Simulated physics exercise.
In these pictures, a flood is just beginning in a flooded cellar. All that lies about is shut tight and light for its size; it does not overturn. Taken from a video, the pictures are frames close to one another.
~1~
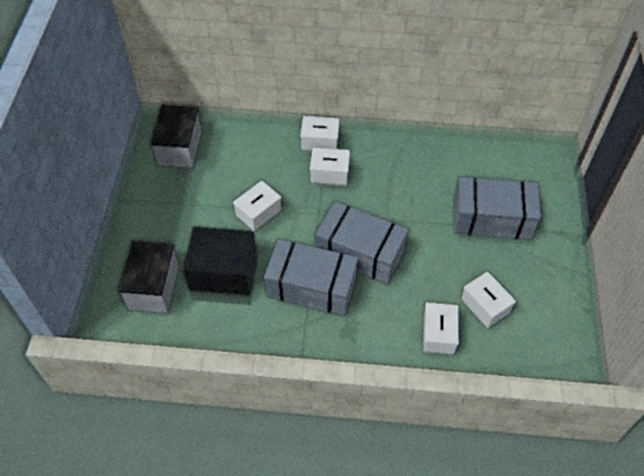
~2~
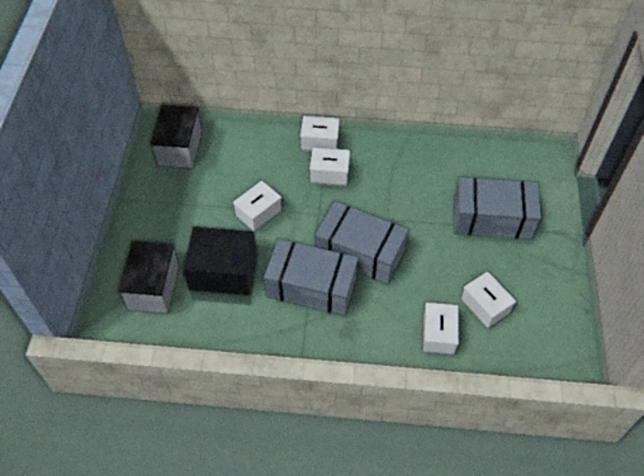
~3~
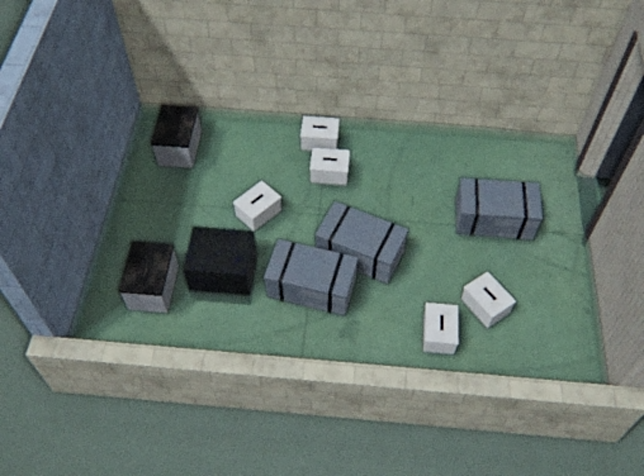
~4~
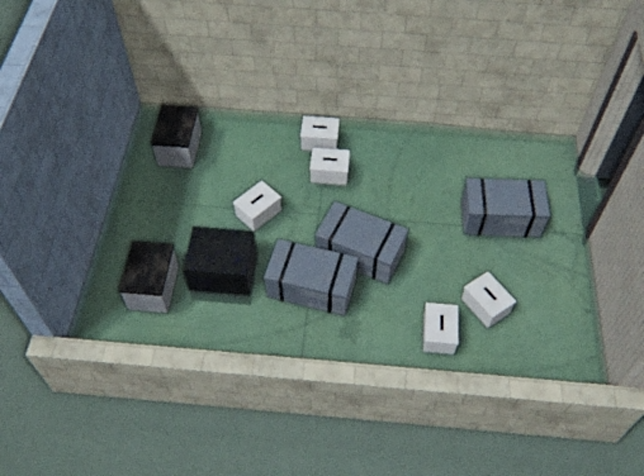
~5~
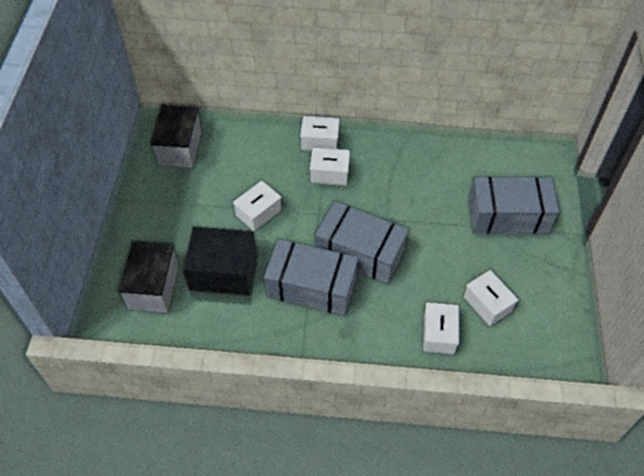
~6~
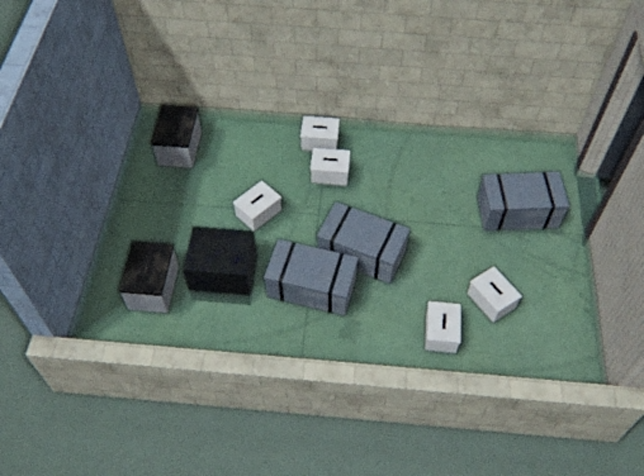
A grey trunk drifts slowly right across the green floor, then two white boxes shift slightly.
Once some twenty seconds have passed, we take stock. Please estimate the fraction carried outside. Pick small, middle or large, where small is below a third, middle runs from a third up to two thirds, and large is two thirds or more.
Middle.
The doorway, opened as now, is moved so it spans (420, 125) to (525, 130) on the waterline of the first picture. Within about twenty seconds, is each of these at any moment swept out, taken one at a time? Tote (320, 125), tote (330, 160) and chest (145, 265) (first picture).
Lost - lost - retained.
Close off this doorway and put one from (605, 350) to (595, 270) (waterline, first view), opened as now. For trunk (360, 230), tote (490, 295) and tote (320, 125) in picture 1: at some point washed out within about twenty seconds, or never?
Okay, so: Makes it outside for the first, makes it outside for the second, never exits for the third.
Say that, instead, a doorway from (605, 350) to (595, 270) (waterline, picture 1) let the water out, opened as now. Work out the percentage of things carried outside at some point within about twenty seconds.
Near 50 percent, give or take.
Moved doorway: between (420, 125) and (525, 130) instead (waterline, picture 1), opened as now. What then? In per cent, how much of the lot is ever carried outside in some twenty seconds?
Roughly 60 per cent.
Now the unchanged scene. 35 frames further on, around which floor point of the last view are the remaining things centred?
It lands somewhere near (425, 219).
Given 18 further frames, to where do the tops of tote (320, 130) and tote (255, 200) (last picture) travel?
(402, 133) and (309, 204), give or take.
A moment on, 1 of 10 are out; 9 afloat.
Next, 1 of 10 are out; 9 afloat.
Later, 2 of 10 are out; 8 afloat.
In the end, 6 of 10 are out; 4 afloat.
